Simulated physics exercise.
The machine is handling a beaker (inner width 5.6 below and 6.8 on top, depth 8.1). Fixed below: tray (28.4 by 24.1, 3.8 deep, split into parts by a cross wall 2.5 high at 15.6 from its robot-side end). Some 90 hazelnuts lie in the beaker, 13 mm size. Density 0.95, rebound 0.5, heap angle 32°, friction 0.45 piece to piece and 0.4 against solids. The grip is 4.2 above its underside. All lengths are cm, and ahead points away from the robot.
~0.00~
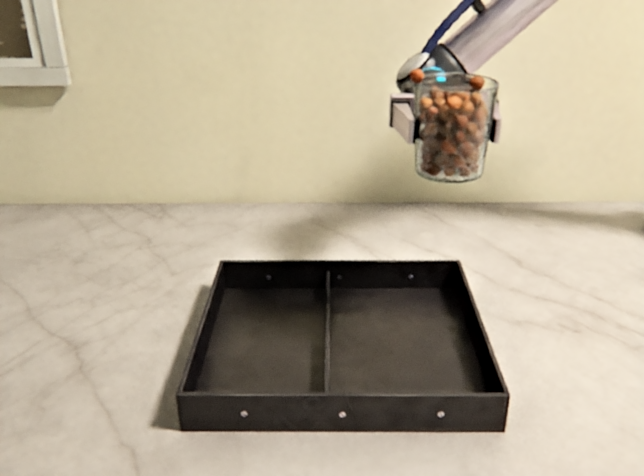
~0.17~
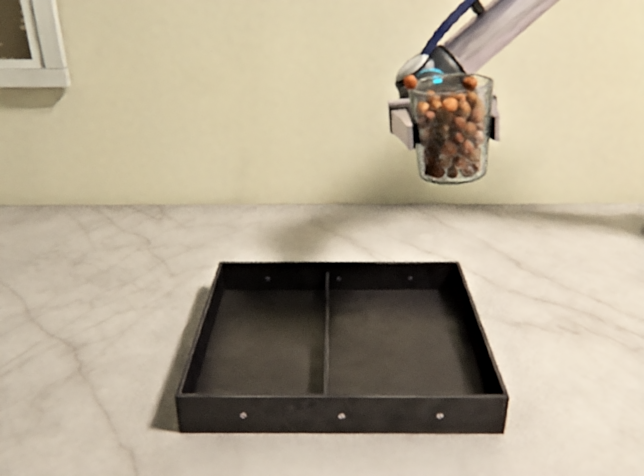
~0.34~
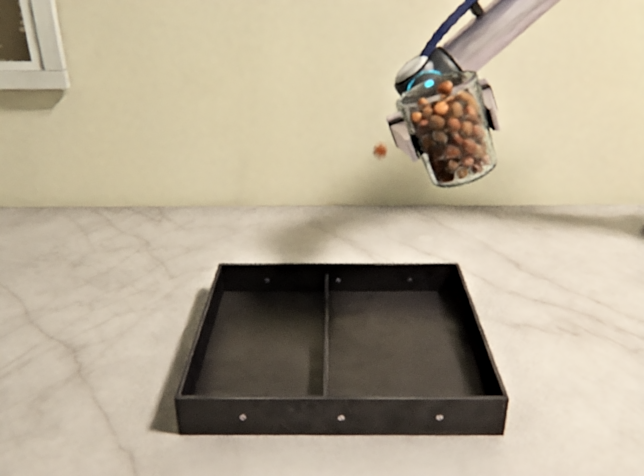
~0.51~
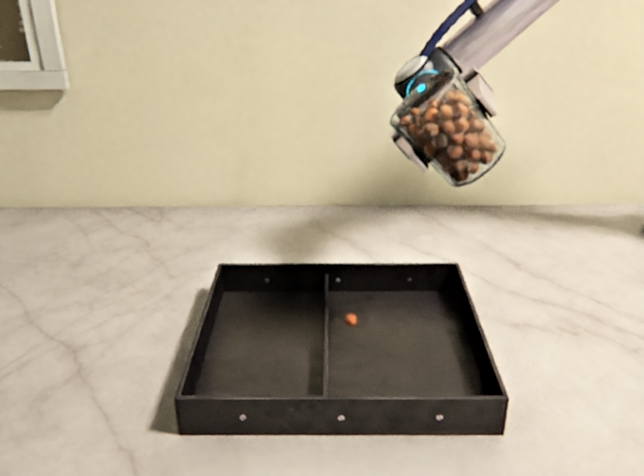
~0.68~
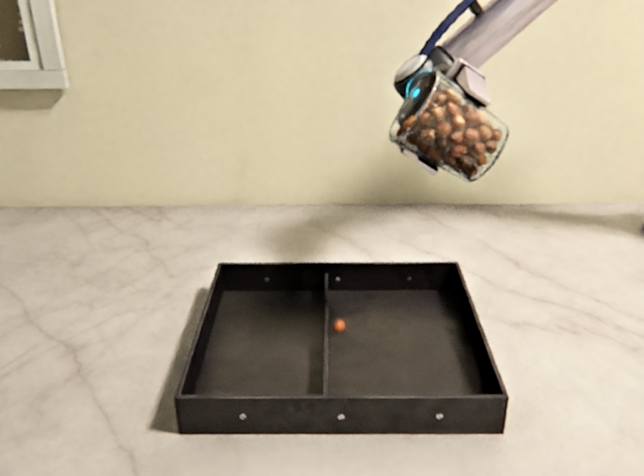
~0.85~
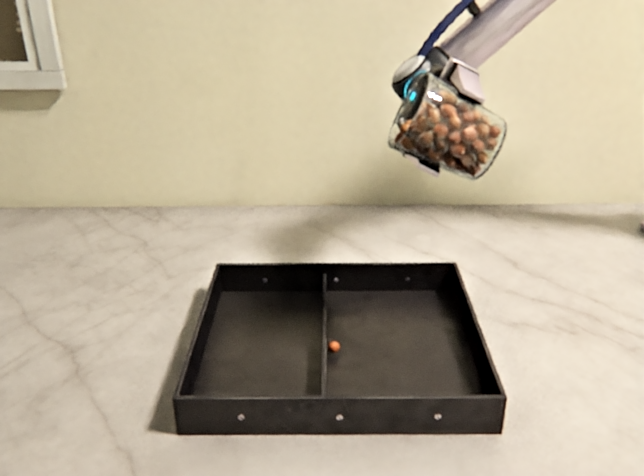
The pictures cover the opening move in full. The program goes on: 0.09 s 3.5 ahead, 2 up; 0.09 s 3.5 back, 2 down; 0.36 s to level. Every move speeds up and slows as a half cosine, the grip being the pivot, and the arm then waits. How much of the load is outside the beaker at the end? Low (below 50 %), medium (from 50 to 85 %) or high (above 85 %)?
A medium share, from 50 to 85 %, ends outside the beaker.
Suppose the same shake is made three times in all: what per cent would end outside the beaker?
It would be near 85 per cent.
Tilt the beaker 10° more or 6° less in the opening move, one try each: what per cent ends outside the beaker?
About 85 and 55 per cent.
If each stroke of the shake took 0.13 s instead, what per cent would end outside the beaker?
Then about 30 per cent.
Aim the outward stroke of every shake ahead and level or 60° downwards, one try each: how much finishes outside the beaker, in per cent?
About 45 and 5 per cent.
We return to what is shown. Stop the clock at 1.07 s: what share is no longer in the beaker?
Near 60 per cent so far.
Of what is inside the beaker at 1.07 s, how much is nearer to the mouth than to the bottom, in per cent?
Some 85 per cent.
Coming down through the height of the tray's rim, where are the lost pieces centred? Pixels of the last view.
Around (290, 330).
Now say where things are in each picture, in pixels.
The first frame shows beaker middle at (452, 130), level; upper third of the load around (453, 107), from x 415 to 480, top at y 75; 89 in the beaker.
The second frame shows beaker middle at (452, 131), tilted 6° forward; upper third of the load around (452, 110), from x 410 to 480, top at y 80.
The third frame shows beaker middle at (451, 133), tilted 22° forward; upper third of the load around (453, 114), from x 380 to 485, top at y 90; 88 in the beaker, 1 in flight or on a rim.
The fourth frame shows beaker middle at (451, 132), tilted 41° forward; upper third of the load around (448, 115), from x 350 to 490, top at y 95; 88 in the beaker, 1 in the robot-side part.
The fifth frame shows beaker middle at (451, 131), tilted 57° forward; upper third of the load around (452, 116), from x 340 to 495, top at y 95; 88 in the beaker, 1 in the robot-side part.
The sixth frame shows beaker middle at (450, 131), tilted 63° forward; upper third of the load around (450, 116), from x 335 to 495, top at y 95; 88 in the beaker, 1 in the robot-side part.
By 1.07 s, tilted 61° forward, highest piece 26 above the table; 37 in the beaker, 1 in the robot-side part, 51 in flight or on a rim.
By 1.28 s, tilted 13° forward, highest piece 26 above the table; 42 in the far-side part, 31 in the beaker, 12 in the robot-side part, 4 in flight or on a rim.
By 1.59 s, level, highest piece 25 above the table; 39 in the far-side part, 31 in the beaker, 15 in the robot-side part, 4 on the table or floor.
By 2.64 s, level, highest piece 25 above the table; 39 in the far-side part, 31 in the beaker, 15 in the robot-side part, 4 on the table or floor.
Final count, 39 in the far-side part, 31 in the beaker, 15 in the robot-side part, 4 on the table or floor. That is 65 % outside the beaker.
